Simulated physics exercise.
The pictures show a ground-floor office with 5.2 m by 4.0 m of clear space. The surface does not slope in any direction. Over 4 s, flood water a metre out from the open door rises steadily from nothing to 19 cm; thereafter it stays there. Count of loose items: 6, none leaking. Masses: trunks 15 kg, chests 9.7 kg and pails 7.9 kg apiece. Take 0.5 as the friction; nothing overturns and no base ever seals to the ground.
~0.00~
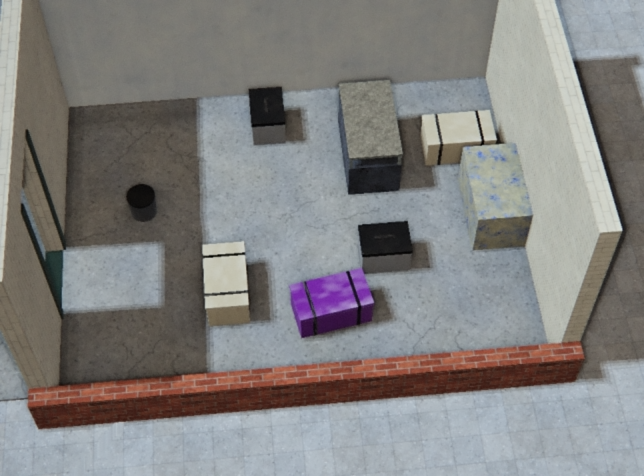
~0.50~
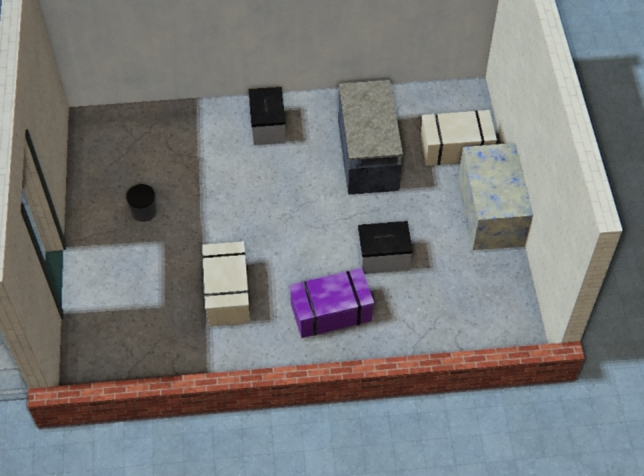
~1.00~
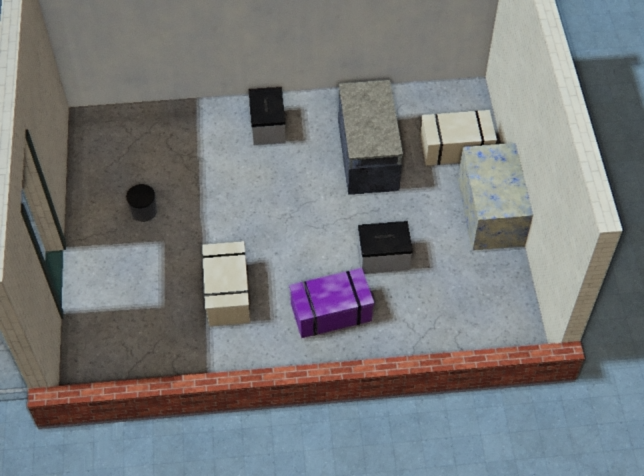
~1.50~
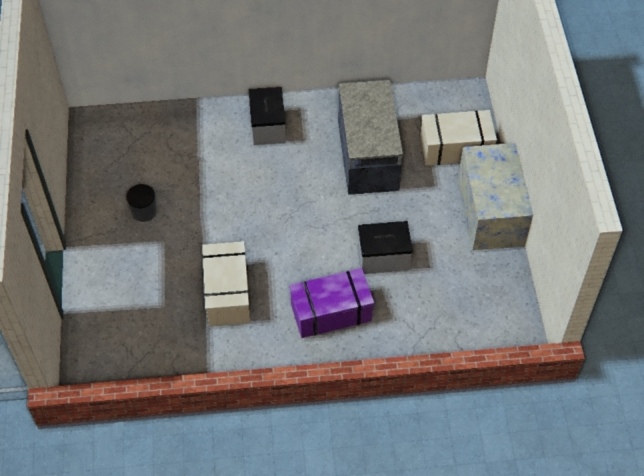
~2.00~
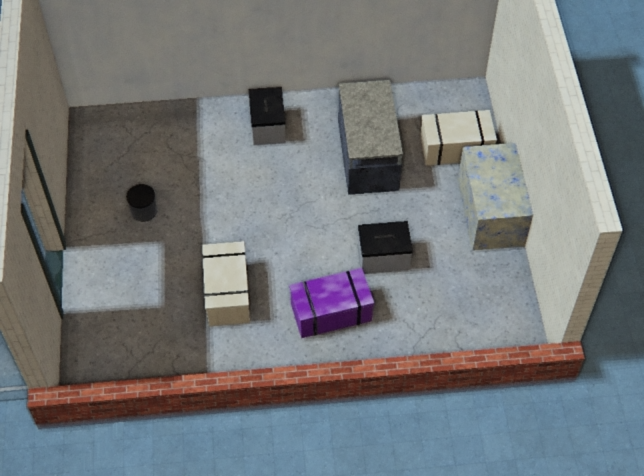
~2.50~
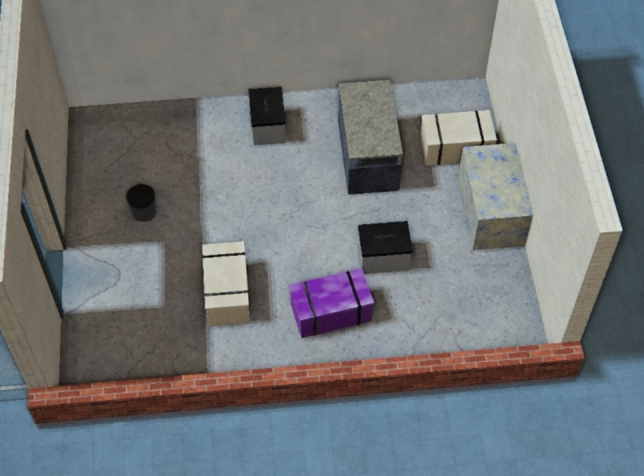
Open-topped room with a purple trunk, pale chests and dark boxes standing still as a little water spreads in at left.
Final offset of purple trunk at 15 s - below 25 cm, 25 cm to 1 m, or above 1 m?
It will go beyond a metre.
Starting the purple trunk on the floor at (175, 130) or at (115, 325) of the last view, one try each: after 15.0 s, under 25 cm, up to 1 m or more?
In turn: It stays put; it slides a little.
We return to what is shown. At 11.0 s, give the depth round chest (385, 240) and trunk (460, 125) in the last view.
I'd put it at 6 cm and 4 cm respectively.
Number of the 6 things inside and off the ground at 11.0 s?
My tally comes to 3.
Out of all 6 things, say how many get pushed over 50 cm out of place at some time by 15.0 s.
Count: 4.
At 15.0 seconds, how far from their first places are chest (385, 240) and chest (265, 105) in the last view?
Net displacement, in order: 100 cm; 5 cm.
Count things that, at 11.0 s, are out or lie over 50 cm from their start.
Result: 2.
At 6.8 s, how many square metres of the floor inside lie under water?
Around 14 m2 of it.
After 3.5 s the purple trunk is near (332, 294), 0.0 m from its start, aground; 0 afloat.
After 6.8 s the purple trunk is near (332, 294), 0.0 m from its start, aground; 0 afloat.
After 11.0 s the purple trunk is near (406, 312), 0.8 m from its start, afloat; 3 afloat.
After 15.0 s the purple trunk is near (478, 319), 1.5 m from its start, afloat; 4 afloat.
